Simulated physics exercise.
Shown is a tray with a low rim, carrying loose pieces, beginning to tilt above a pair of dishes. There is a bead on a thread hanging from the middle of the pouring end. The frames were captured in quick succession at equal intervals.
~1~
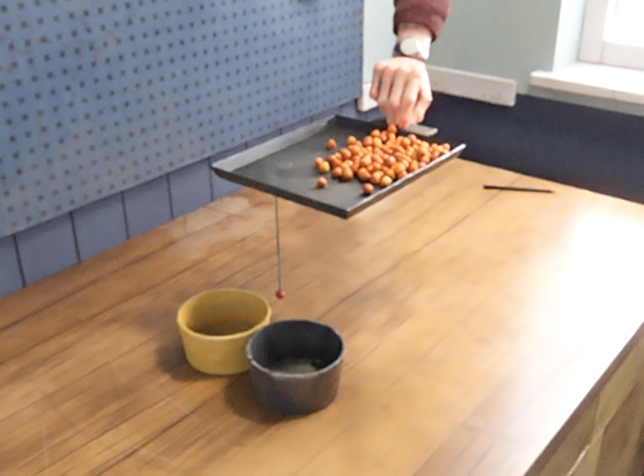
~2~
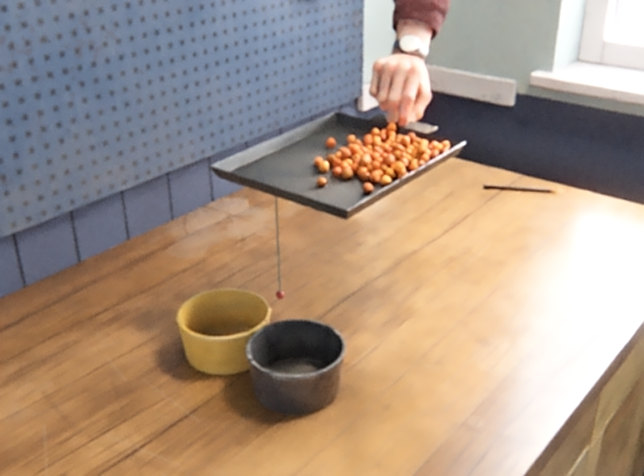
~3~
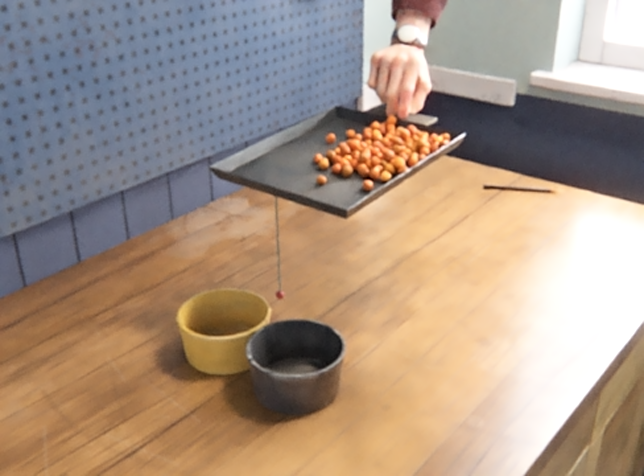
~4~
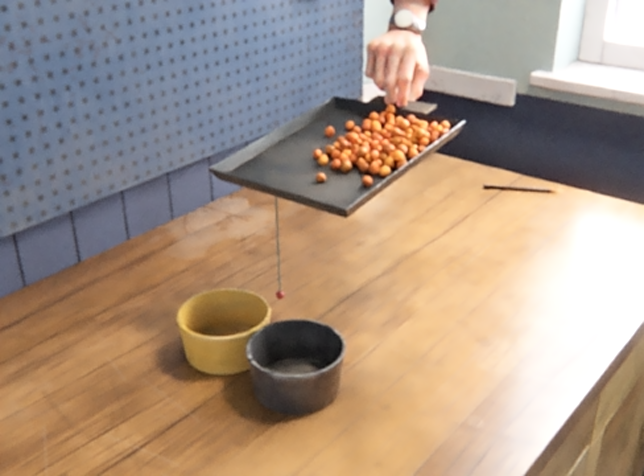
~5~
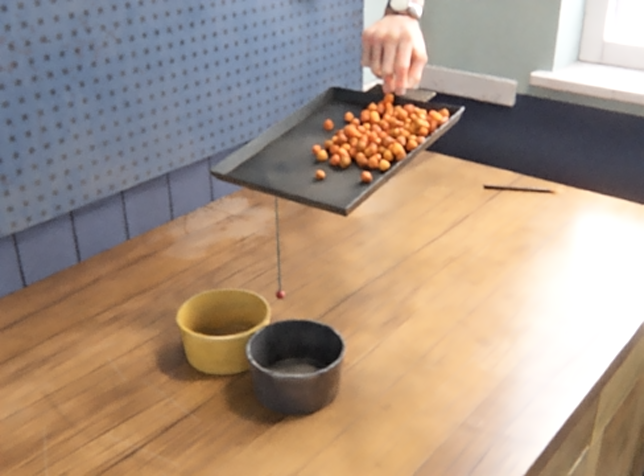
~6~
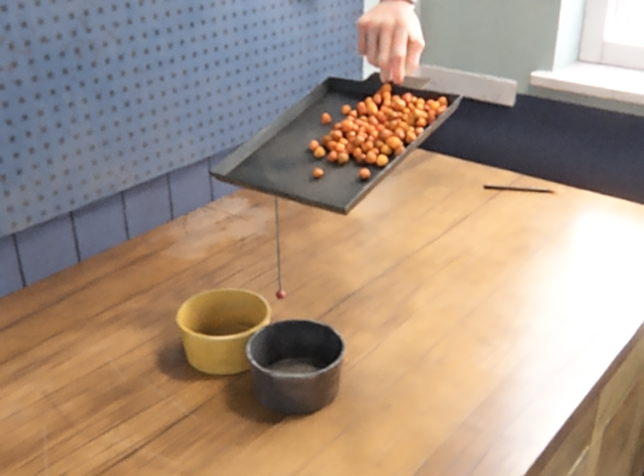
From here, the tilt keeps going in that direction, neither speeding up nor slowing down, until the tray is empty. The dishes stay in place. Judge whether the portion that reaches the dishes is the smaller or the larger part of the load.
Most reaches the dishes.
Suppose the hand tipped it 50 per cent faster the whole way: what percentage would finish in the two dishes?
I'd put it at some 50 per cent.
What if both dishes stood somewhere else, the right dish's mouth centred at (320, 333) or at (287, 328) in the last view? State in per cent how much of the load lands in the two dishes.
50 %, then 80 %.
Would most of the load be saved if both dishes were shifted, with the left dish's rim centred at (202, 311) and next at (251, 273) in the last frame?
The bulk of it and then Short of half.
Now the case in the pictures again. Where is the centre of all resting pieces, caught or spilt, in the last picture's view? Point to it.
I'd place the middle at about (224, 345).
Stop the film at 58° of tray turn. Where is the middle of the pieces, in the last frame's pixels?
About (253, 196).
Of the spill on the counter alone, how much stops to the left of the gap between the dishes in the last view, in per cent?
Around 100 per cent, give or take.
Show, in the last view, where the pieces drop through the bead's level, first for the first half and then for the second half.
Starting near (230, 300), moving on to near (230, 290).
Just after the last frame, tray tipped steeply; roughly half on the tray; about a tenth in the right dish; about a tenth in the left dish; about a tenth outside both; roughly a quarter in the air.
A moment on, tray tipped right over; just a few on the tray; about a tenth in the right dish; roughly half in the left dish; roughly a quarter outside both; roughly a quarter in the air.
Further on, tray tipped past a quarter turn; roughly a quarter in the right dish; roughly half in the left dish; roughly a quarter outside both.
When it is over, tray tipped past a quarter turn; roughly a quarter in the right dish; roughly half in the left dish; roughly a quarter outside both.
